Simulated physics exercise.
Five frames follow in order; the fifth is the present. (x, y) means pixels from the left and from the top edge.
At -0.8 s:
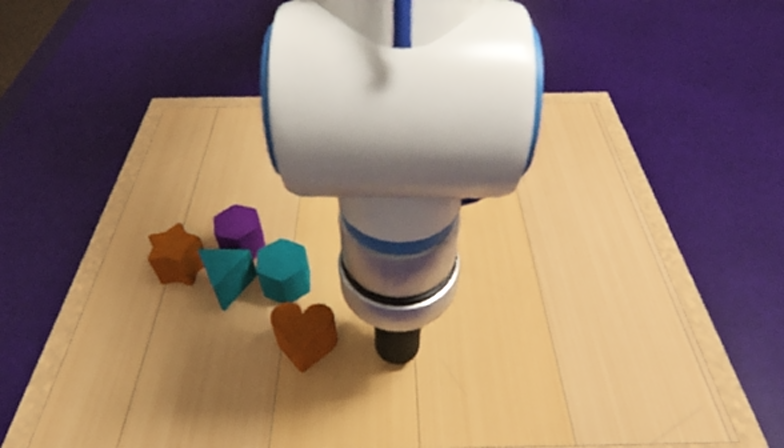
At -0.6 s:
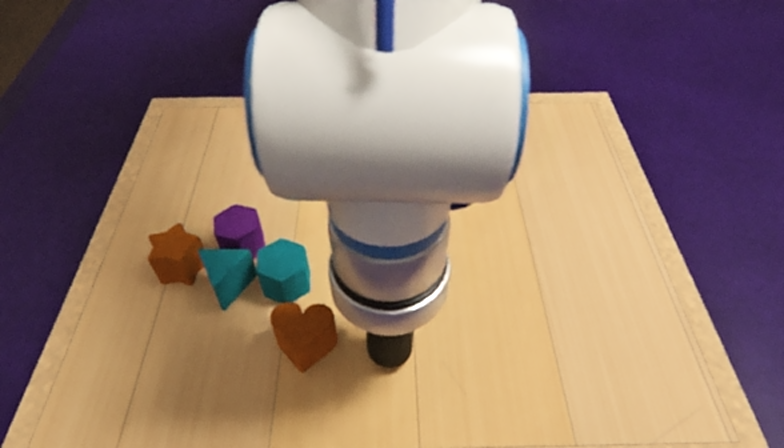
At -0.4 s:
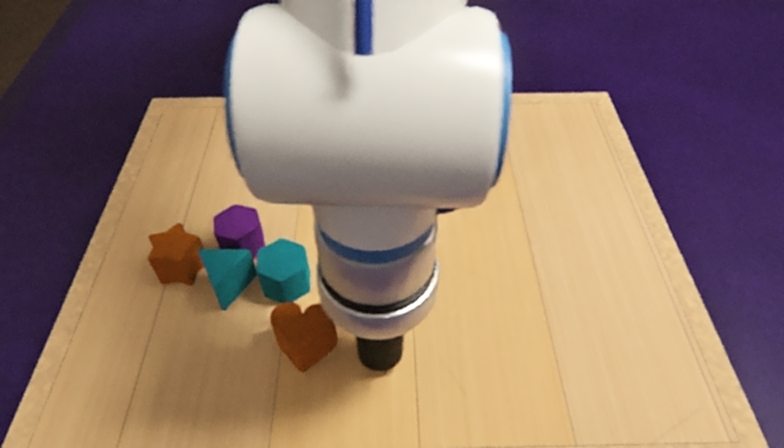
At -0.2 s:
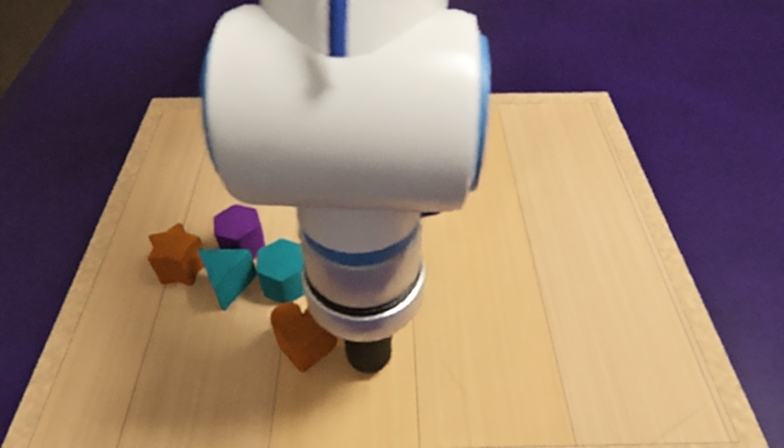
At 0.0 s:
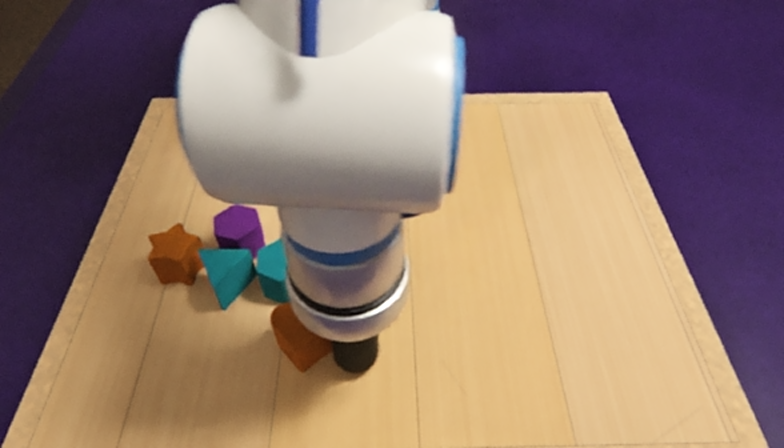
On a pale wooden board, a white robot arm with a black peg slid slowly left toward an orange heart-shaped block, partly covering it from view, while the five colored blocks stayed still.
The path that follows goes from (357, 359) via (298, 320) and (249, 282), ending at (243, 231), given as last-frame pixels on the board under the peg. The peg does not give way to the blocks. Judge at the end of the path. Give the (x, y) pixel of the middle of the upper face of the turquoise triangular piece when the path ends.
(194, 252)
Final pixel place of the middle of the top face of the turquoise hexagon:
I'd expect the centre of its top face to be at (279, 222).
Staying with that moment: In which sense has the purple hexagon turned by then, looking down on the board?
From the top, the block rotates counterclockwise.
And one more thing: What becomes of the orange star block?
Somewhere new.
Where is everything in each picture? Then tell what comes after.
The first frame shows peg tip at (398, 344); block tops, orange star block at (171, 242); turquoise triangular piece at (220, 261); purple hexagon at (236, 221); turquoise hexagon at (281, 258); orange heart-shaped block at (301, 321).
The second frame shows peg at (390, 348); blocks unchanged.
The third frame shows peg at (381, 351); blocks unchanged.
The fourth frame shows peg at (369, 352); blocks unchanged.
The fifth frame shows peg at (356, 352); orange star block at (171, 242); turquoise triangular piece at (220, 261); purple hexagon at (236, 221); turquoise hexagon at (281, 258); orange heart-shaped block partly hidden.
One third of the way, peg at (295, 312); orange heart-shaped block at (244, 308), turned 75° anticlockwise.
Two thirds of the way, peg at (246, 274); orange star block at (164, 241), turned 15° clockwise; turquoise triangular piece at (204, 253), turned 30° anticlockwise; purple hexagon at (233, 216), turned 20° anticlockwise; turquoise hexagon at (275, 229), turned 65° clockwise; orange heart-shaped block at (227, 308), turned 95° anticlockwise.
At the end, peg at (241, 224); orange star block at (158, 241), turned 25° clockwise; turquoise triangular piece at (194, 252), turned 45° anticlockwise; purple hexagon at (229, 178), turned 35° anticlockwise; turquoise hexagon at (279, 222), turned 95° clockwise; orange heart-shaped block at (227, 308), turned 95° anticlockwise.
